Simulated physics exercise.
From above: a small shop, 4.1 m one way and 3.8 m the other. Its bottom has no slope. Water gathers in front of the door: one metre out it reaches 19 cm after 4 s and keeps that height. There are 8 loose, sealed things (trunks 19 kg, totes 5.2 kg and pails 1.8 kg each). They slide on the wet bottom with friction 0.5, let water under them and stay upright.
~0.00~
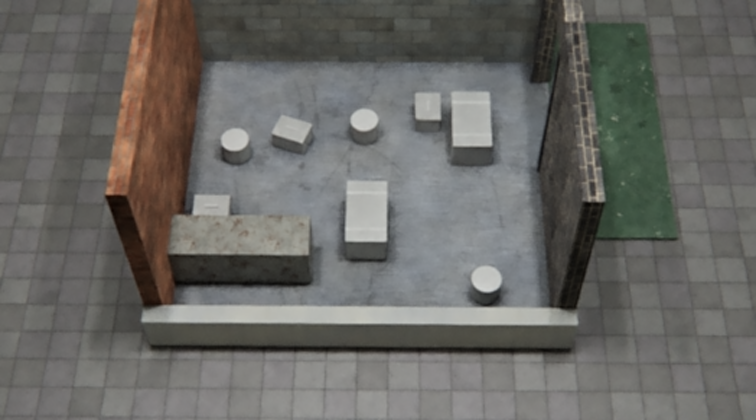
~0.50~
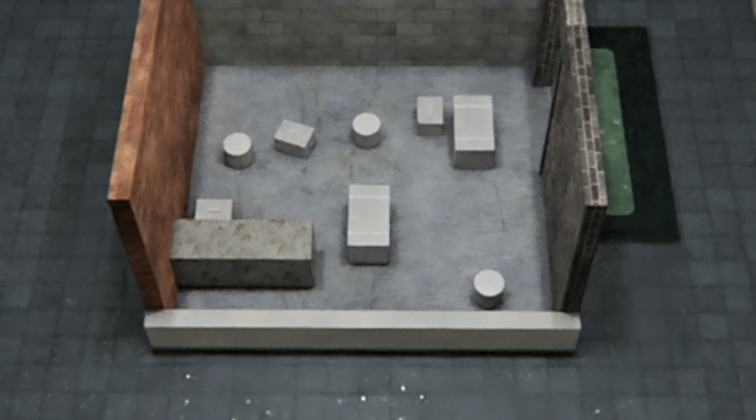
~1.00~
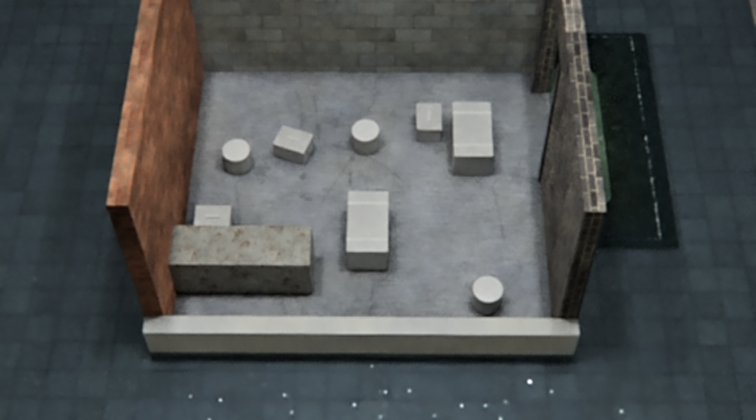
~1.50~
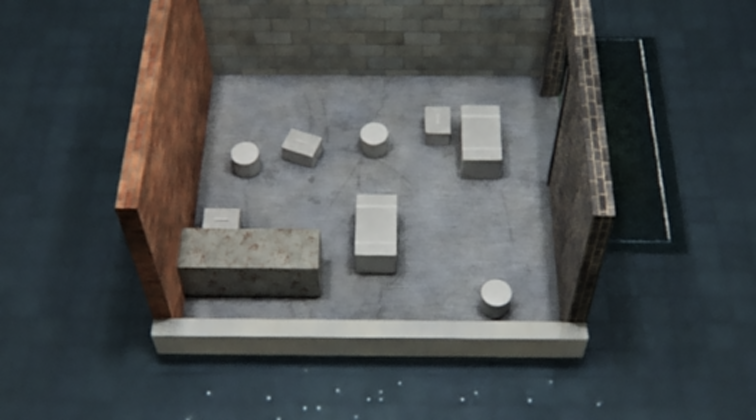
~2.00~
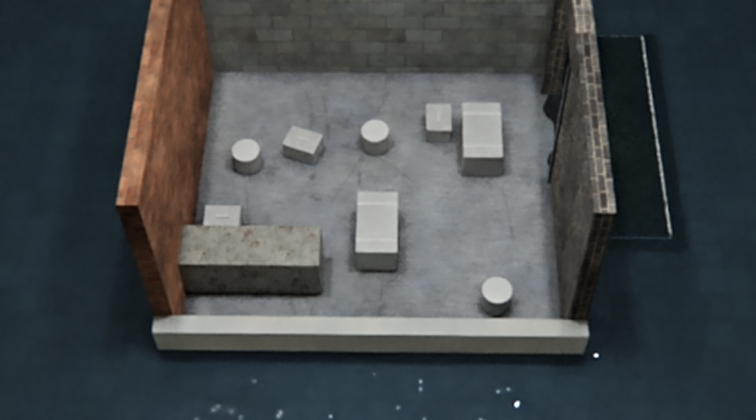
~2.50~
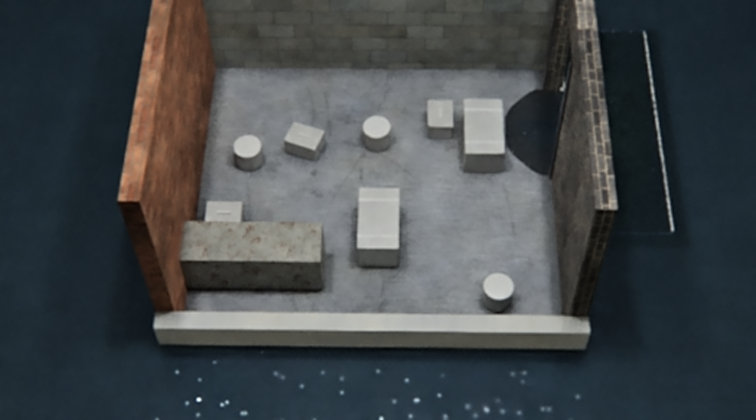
In the video, dark water spreads around a small open-topped shop seen from above, covering the paving and green mat outside, then a dark patch enters through the right wall while the pale blocks and cylinders inside stay still.
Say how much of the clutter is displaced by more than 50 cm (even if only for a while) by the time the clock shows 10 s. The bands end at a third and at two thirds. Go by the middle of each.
Share: Two thirds or more.
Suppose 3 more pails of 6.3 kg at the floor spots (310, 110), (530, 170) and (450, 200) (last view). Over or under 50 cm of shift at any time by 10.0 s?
In turn: Past it, less, under.
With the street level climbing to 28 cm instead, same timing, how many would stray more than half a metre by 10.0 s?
In that case 8 of them.
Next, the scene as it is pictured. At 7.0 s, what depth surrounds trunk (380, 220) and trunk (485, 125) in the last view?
Roughly 4 and 5 cm.
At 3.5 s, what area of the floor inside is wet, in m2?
Some 1.5 m2.
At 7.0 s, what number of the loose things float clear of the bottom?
2 of them.
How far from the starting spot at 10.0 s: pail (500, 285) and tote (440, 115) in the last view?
In turn: 80 cm, 300 cm.
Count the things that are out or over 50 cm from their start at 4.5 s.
I count 1.
After 3.5 s 0 of 8 are over 50 cm from their spots; 0 afloat.
After 4.5 s 1 of 8 are over 50 cm from their spots; 0 afloat.
After 7.0 s 3 of 8 are over 50 cm from their spots; 2 afloat.
After 10.0 s 7 of 8 are over 50 cm from their spots, and 7 have been at some point; 6 afloat.
